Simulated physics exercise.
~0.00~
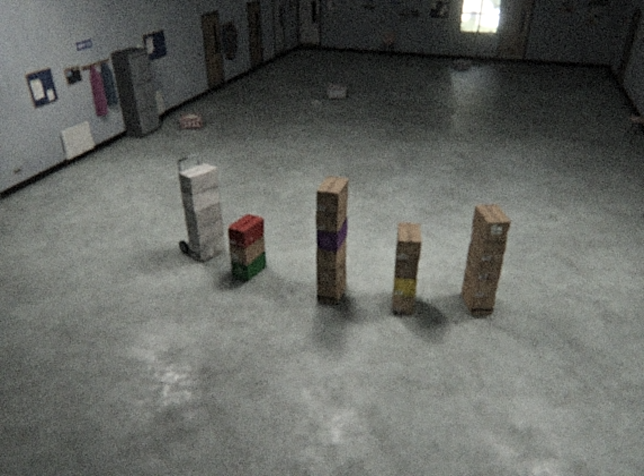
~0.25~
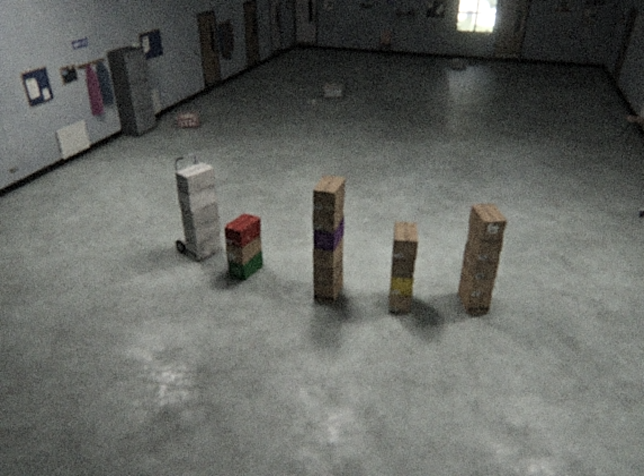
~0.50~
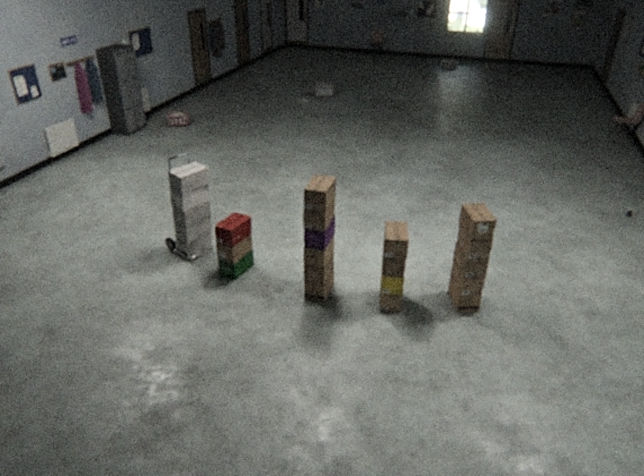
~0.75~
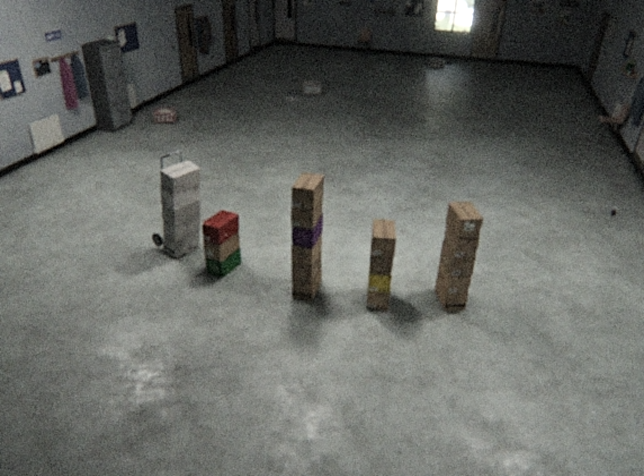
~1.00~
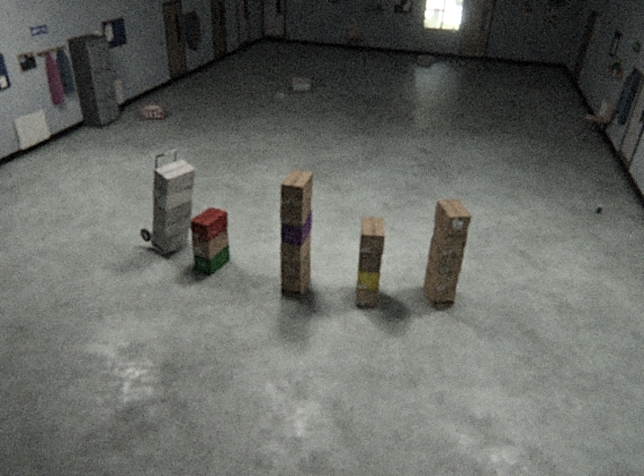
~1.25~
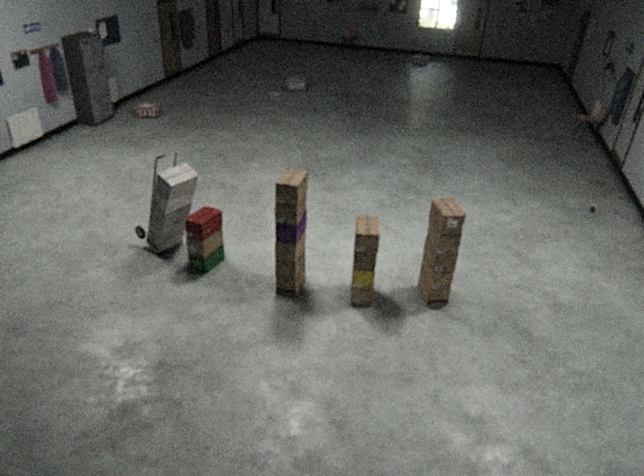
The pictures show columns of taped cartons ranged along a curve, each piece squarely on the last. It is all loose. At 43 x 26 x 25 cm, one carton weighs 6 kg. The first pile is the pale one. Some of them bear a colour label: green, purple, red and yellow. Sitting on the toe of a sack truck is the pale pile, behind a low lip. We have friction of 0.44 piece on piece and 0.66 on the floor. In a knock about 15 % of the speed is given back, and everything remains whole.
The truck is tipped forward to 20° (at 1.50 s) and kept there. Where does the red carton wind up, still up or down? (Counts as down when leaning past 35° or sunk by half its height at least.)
It doesn't hold.
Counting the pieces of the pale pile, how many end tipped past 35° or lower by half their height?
The total comes to 5.
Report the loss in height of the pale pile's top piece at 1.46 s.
10 cm lower.
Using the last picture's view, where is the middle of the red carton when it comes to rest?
End point, last view: About (255, 274).
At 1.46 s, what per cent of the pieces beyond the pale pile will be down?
By then, 0 per cent.
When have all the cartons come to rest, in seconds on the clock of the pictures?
About 4.0 s.
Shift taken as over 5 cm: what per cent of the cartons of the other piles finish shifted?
15 percent of them have shifted.
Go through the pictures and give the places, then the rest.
In the first frame (each place is the centre of the face we see best; the camera pans a little), truck frame 0° forward; red carton (255, 234); yellow carton (405, 288); purple carton (327, 242); the others all in place.
In the second frame, truck frame 0° forward; red carton (251, 233).
In the third frame, truck frame 3° forward, top of the pale pile leaning 3°; red carton (242, 232); the others all in place.
In the fourth frame, truck frame 8° forward, top of the pale pile leaning 8°; red carton (229, 230); the others all in place.
In the fifth frame, truck frame 14° forward, top of the pale pile leaning 14°; red carton (218, 227); the others all in place.
In the sixth frame, truck frame (155, 176) 18° forward, top of the pale pile leaning 22°; red carton (213, 226); purple carton (286, 234); green carton (215, 259); the others all in place.
By 1.46 s, 0 of the pale pile down; none of the 18 other cartons down; red carton unmoved.
By 1.80 s, 5 of the pale pile down; none of the 18 other cartons down, 3 disturbed; red carton tilted 9°; green carton tilted 9°.
By 2.14 s, 5 of the pale pile down; 3 of the 18 other cartons down; red carton tilted 42°, 11 cm lower; green carton tilted 42°.
By 2.48 s, 5 of the pale pile down; 3 of the 18 other cartons down; red carton on its side; green carton on its side.
When it is over (4.0 s), 5 of the pale pile down; 3 of the 18 other cartons down; red carton on its side; green carton on its side; purple carton unmoved. In pixels of the last frame, middles, red carton near (255, 274), green carton near (224, 261).
